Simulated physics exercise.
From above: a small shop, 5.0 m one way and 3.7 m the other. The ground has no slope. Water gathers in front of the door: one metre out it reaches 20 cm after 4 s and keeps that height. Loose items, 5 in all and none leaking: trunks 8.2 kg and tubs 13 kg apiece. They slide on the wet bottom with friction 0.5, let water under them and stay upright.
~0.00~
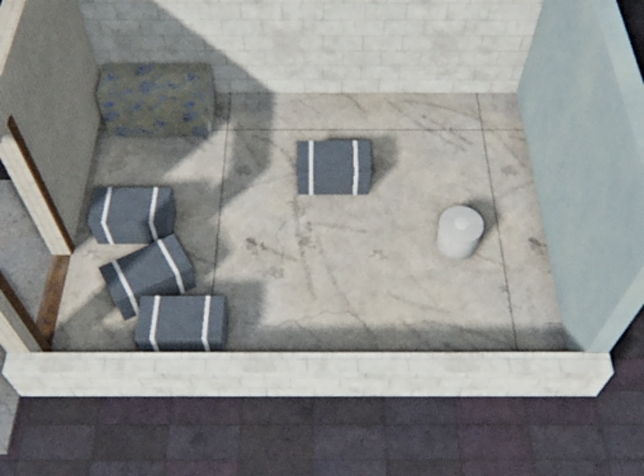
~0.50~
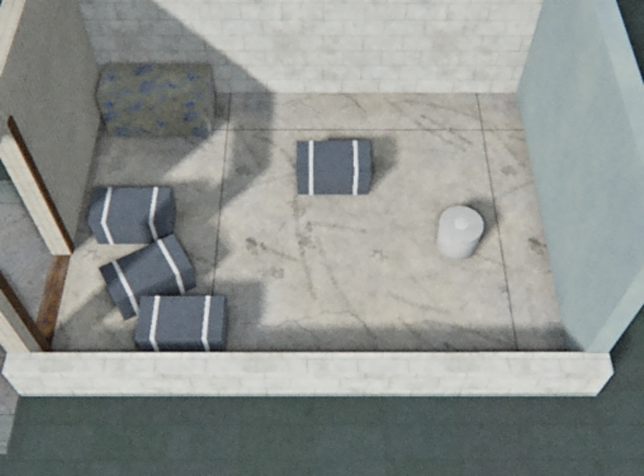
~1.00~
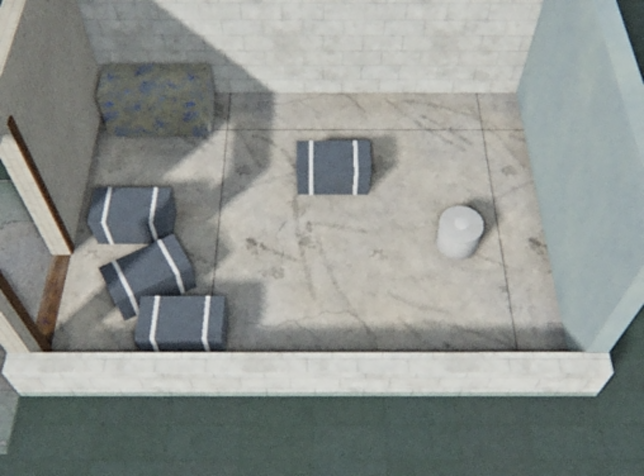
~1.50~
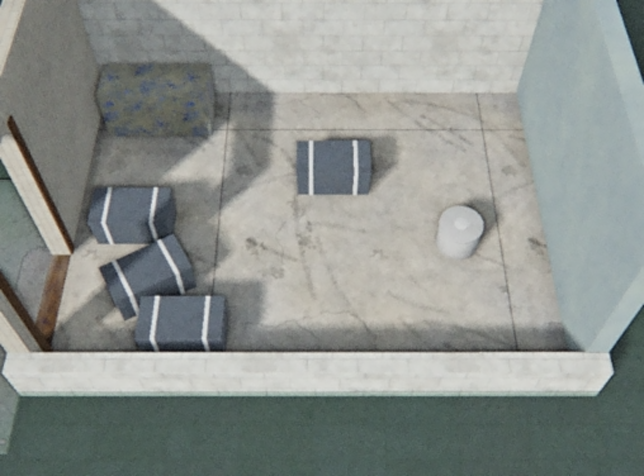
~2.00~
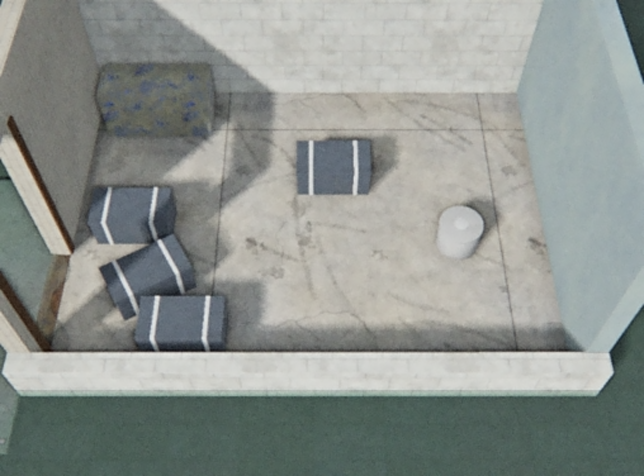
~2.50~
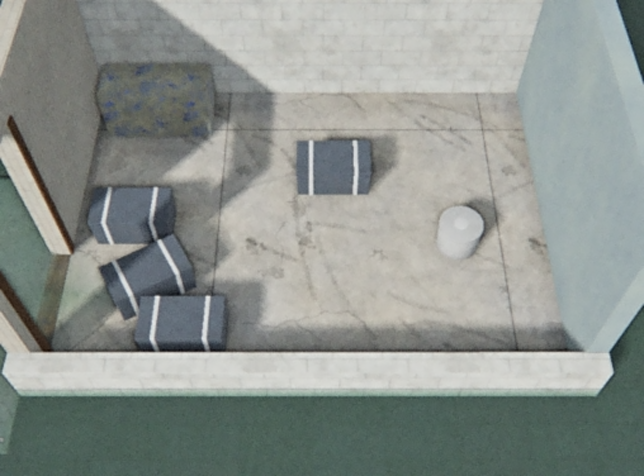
To begin with, four dark blue trunks with white stripes and a pale tub sit on the floor of a small roofless room, with dark paving outside. Greenish water then covers the paving and spreads across the ground by the doorway at left, while the objects stay still.
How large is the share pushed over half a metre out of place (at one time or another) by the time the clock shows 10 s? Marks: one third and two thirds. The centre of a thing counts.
It is from one to two thirds.
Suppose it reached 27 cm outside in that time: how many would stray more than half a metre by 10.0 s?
In that case 4 of them.
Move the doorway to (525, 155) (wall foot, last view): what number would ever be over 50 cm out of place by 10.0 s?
Then 2.
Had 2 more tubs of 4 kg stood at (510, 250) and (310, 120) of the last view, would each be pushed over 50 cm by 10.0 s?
In that order: Over, less.
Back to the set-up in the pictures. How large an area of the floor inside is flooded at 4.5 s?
About 5.5 m2.
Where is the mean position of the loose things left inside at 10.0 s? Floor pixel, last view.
Around (380, 174).
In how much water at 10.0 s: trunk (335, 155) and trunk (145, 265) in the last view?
About 7 and 8 cm.
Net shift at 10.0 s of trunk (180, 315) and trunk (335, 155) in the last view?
In that order: 350 cm, 120 cm.
After 3.5 s 0 of 5 are over 50 cm from their spots; 0 afloat.
After 4.5 s 1 of 5 are over 50 cm from their spots; 1 afloat.
After 7.0 s 3 of 5 are over 50 cm from their spots; 2 afloat.
After 10.0 s 3 of 5 are over 50 cm from their spots, and 3 have been at some point; 4 afloat.
